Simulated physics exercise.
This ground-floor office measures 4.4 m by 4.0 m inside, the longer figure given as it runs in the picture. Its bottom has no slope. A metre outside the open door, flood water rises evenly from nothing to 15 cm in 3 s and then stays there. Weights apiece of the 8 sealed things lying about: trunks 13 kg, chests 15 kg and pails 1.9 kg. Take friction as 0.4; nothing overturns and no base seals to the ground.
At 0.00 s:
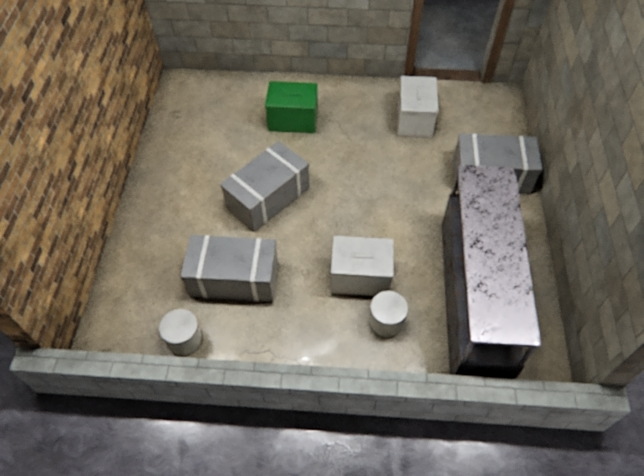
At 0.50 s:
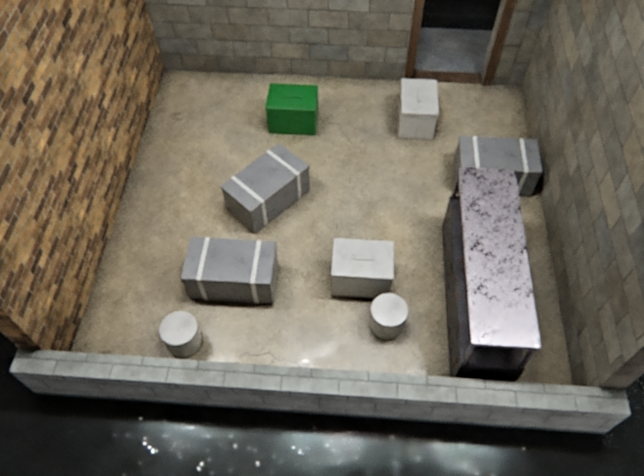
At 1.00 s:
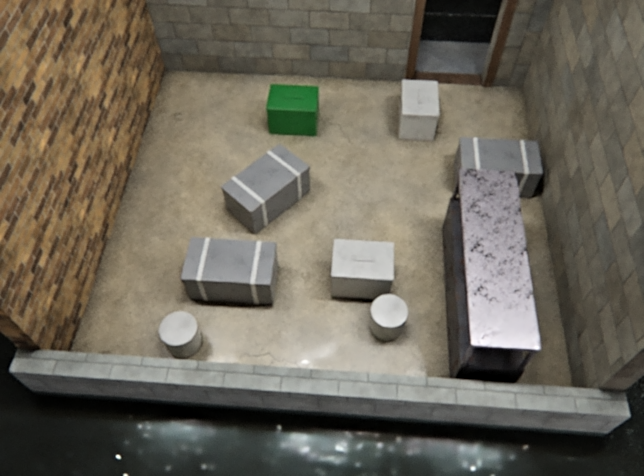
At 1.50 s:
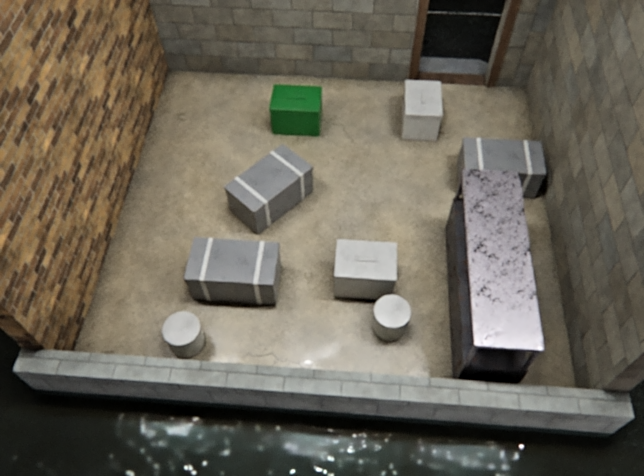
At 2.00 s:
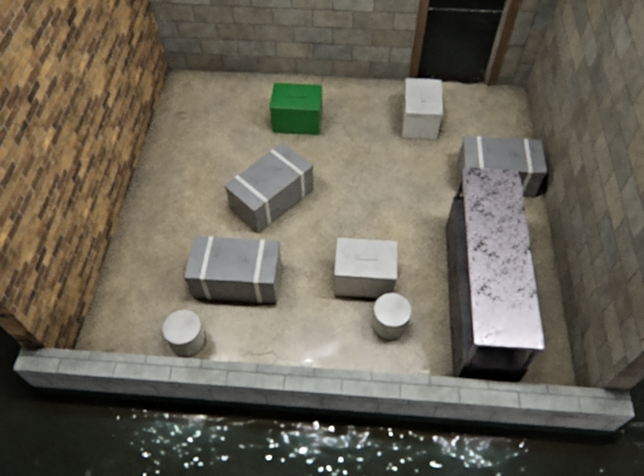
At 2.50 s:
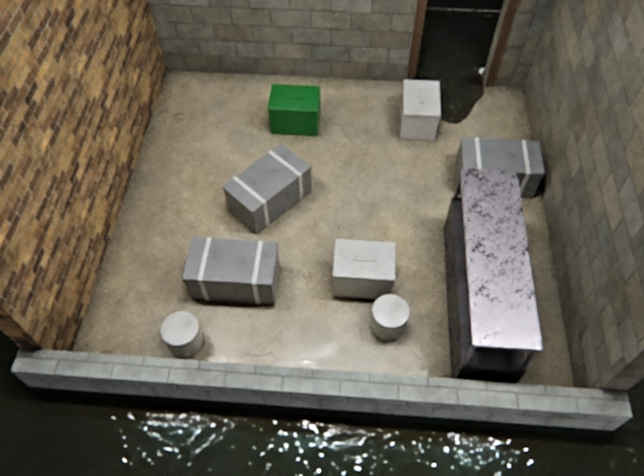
Dark water spreads outside the low front wall and beyond the open doorway at the back, glinting as it ripples. The green chest, grey boxes and pale pails inside the room stay still on the dry floor. Finally, a small tongue of water slips through the doorway onto the floor near the white box.
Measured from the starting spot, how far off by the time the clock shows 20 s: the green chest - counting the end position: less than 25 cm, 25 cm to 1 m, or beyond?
Green chest holds its place.
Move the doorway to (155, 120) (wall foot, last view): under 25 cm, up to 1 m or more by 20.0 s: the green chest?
Then the green chest travels far.
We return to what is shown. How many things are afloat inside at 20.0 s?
I count 7.
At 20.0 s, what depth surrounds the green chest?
Roughly 6 cm.
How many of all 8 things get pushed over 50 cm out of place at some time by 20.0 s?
7 of them.
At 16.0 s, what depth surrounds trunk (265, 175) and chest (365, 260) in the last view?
Roughly 6 and 5 cm.
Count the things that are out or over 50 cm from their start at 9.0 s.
By then 0.
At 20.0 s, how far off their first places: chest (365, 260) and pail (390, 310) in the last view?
In that order: 80 cm, 250 cm.
After 4.0 s the green chest is near (294, 97), 0.0 m from its start, aground; 0 afloat.
After 9.0 s the green chest is near (294, 97), 0.0 m from its start, aground; 1 afloat.
After 16.0 s the green chest is near (294, 97), 0.0 m from its start, aground; 5 afloat.
After 20.0 s the green chest is near (294, 97), 0.0 m from its start, aground; 7 afloat.
